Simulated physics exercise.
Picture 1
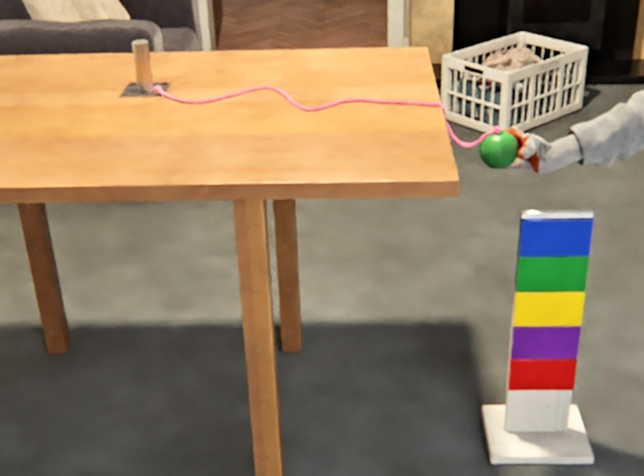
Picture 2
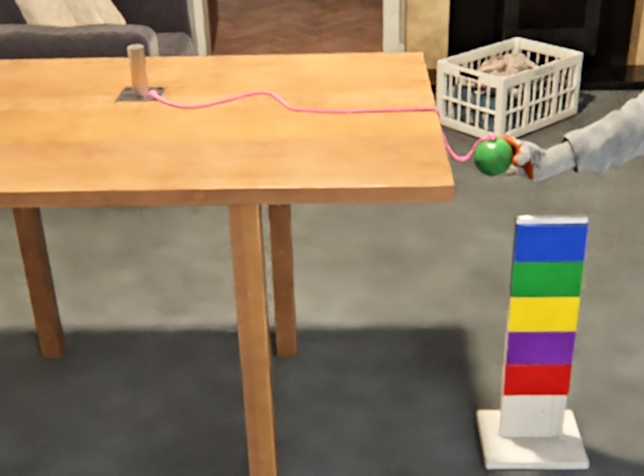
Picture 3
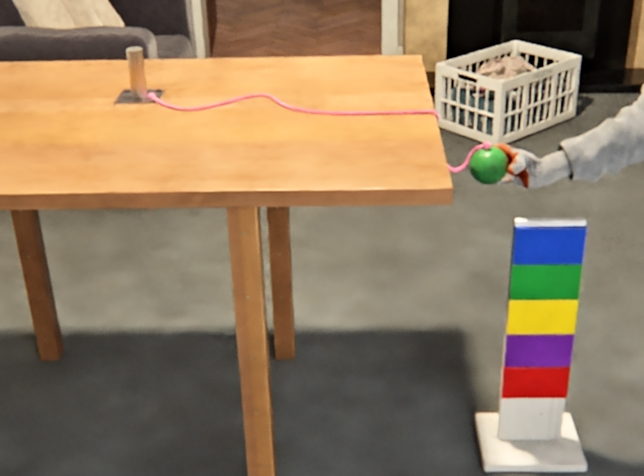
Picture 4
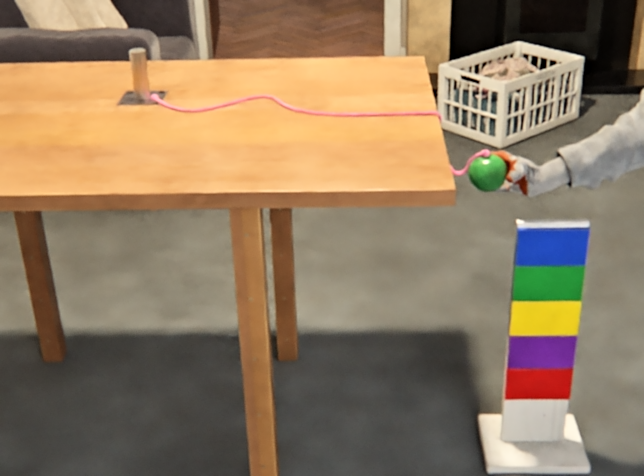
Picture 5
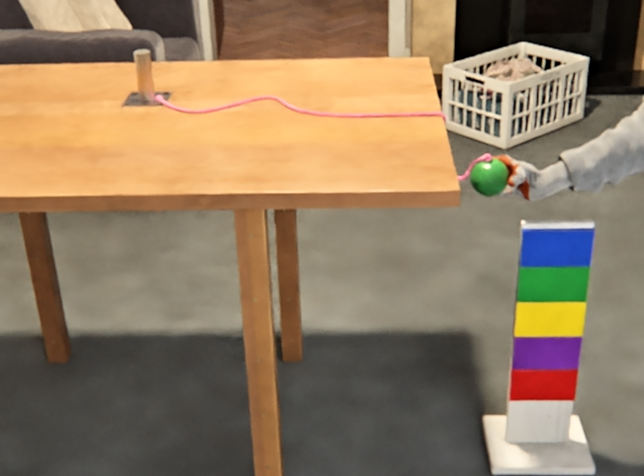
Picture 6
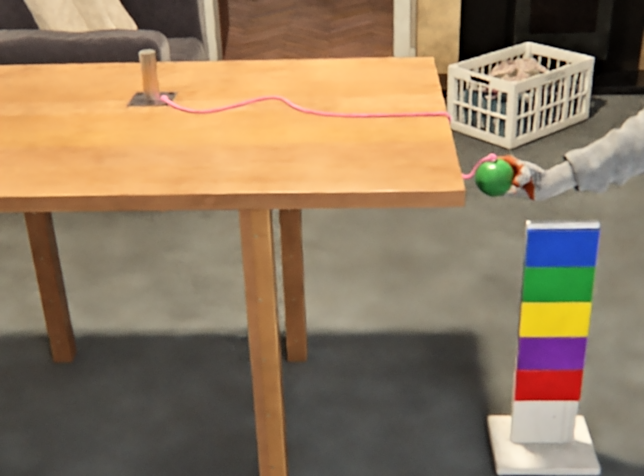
At the start, a hand at the right holds a green ball-like object just past the table's edge, tied by a pink cord to a peg, above a stand of coloured bands. The hand lowers it slightly while the view shifts a little, then keeps holding it there, nearly still.
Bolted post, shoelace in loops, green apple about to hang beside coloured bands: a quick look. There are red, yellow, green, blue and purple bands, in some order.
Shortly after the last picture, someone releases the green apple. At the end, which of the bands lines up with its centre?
The band that lines up is green.
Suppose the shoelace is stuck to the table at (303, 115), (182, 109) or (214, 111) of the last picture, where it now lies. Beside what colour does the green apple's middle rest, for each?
Result per try, in sequence: Blue / green / green.
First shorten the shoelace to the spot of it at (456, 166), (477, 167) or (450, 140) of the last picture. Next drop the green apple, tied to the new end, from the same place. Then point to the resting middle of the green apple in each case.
Taking them in turn, it's about (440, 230), then about (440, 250), and finally about (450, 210).
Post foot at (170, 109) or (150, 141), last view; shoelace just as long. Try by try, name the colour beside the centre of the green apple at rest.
Going case by case, it's yellow and then yellow.
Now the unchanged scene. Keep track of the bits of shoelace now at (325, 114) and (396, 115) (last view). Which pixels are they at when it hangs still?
Around (380, 106), then around (447, 115).
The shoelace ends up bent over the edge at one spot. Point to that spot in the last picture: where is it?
That would be the bit at (396, 115).
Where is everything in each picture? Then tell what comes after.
In the first picture, green apple (499, 150); blue (556, 239); green (553, 275); yellow (549, 310); purple (546, 344); red (543, 376).
In the second picture, green apple (494, 157); shoelace through (171, 104) (243, 96) (287, 106) (366, 111) (439, 126).
In the third picture, green apple (489, 166).
In the fourth picture, green apple (488, 173); shoelace through (173, 108) (244, 100) (294, 109) (373, 115) (441, 136).
In the fifth picture, green apple (490, 177).
In the sixth picture, green apple (495, 177); shoelace through (182, 109) (254, 101) (303, 110) (383, 116) (450, 137).
Soon after, apple near (409, 258); level with green.
After that, apple near (463, 277); level with green.
In the end, apple near (451, 274); level with green. The green one.
